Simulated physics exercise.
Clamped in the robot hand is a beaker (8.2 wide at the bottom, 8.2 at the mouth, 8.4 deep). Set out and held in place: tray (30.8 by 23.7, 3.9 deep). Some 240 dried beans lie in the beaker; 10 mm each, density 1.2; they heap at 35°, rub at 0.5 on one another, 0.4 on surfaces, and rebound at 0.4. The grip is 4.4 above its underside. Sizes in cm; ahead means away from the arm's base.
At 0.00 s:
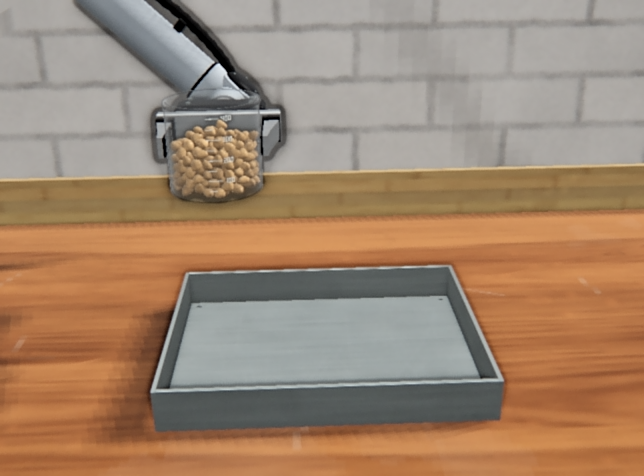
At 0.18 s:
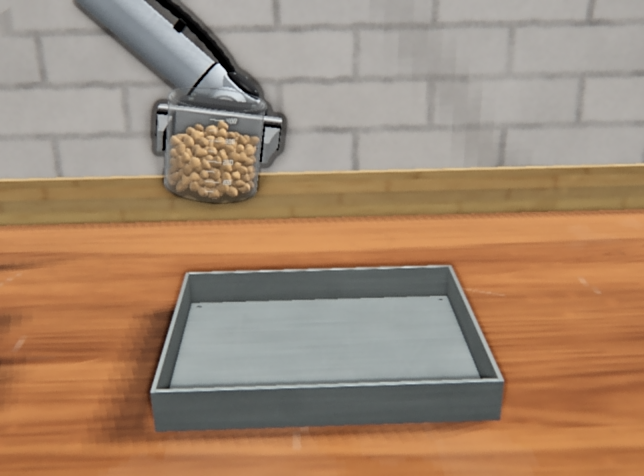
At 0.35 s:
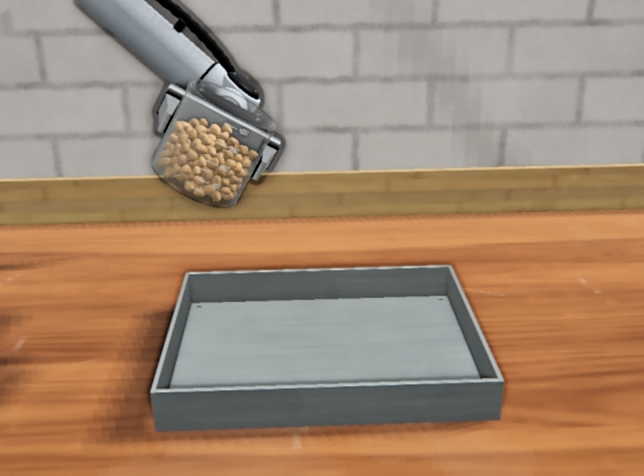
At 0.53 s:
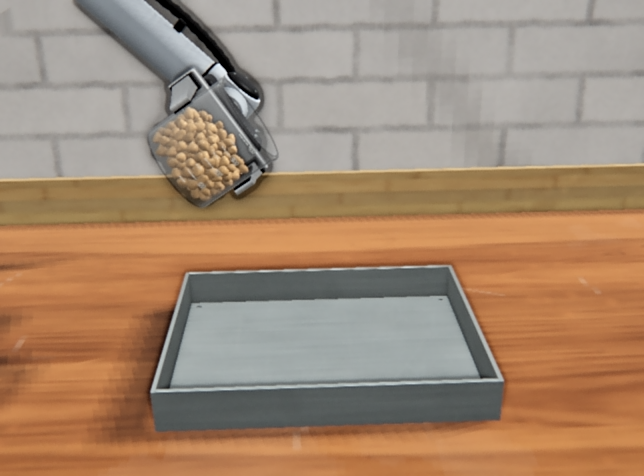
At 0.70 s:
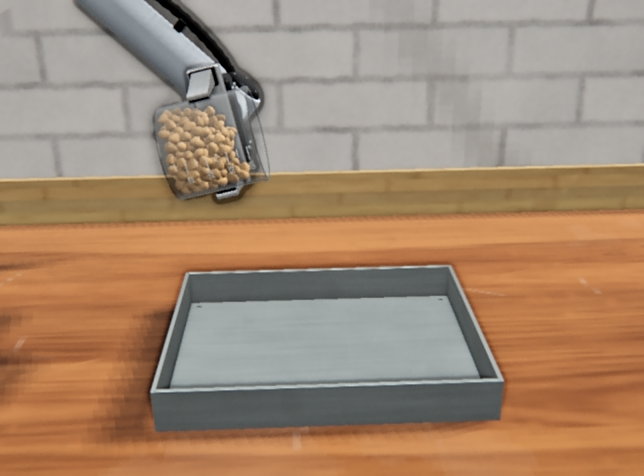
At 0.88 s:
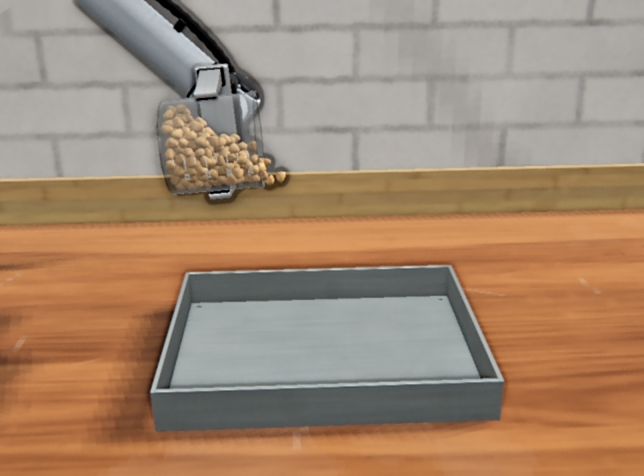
A robot arm tilts a clear beaker of beans sideways until beans bunch past its rim.
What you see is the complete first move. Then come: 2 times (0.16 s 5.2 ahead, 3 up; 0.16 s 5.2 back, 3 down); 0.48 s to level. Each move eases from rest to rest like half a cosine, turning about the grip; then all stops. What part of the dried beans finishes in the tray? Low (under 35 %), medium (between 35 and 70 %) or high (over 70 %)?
A high share, over 70 %, ends in the tray.
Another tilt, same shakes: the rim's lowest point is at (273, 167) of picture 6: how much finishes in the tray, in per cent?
Some 55 per cent.
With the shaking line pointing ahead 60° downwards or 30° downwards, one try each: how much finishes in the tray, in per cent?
About 10 and 50 per cent.
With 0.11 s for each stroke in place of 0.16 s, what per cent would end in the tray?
In that case some 100 per cent.
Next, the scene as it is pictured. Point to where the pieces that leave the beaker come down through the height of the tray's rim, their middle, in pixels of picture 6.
Around (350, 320).
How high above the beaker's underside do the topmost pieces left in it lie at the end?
About 3.0 cm.
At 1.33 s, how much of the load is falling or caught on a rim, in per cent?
Some 2 per cent.
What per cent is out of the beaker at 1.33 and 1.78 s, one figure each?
About 70, 90.
After 1.33 s, tilted 86° forward, highest piece 25 above the table; 163 in the tray, 78 in the beaker, 4 in flight or on a rim.
After 1.78 s, tilted 39° forward, highest piece 23 above the table; 223 in the tray, 22 in the beaker.
After 2.20 s, level, highest piece 22 above the table; 223 in the tray, 22 in the beaker.
After 3.25 s, level, highest piece 22 above the table; 223 in the tray, 22 in the beaker.
At rest, 223 in the tray, 22 in the beaker. That is 91 % in the tray.
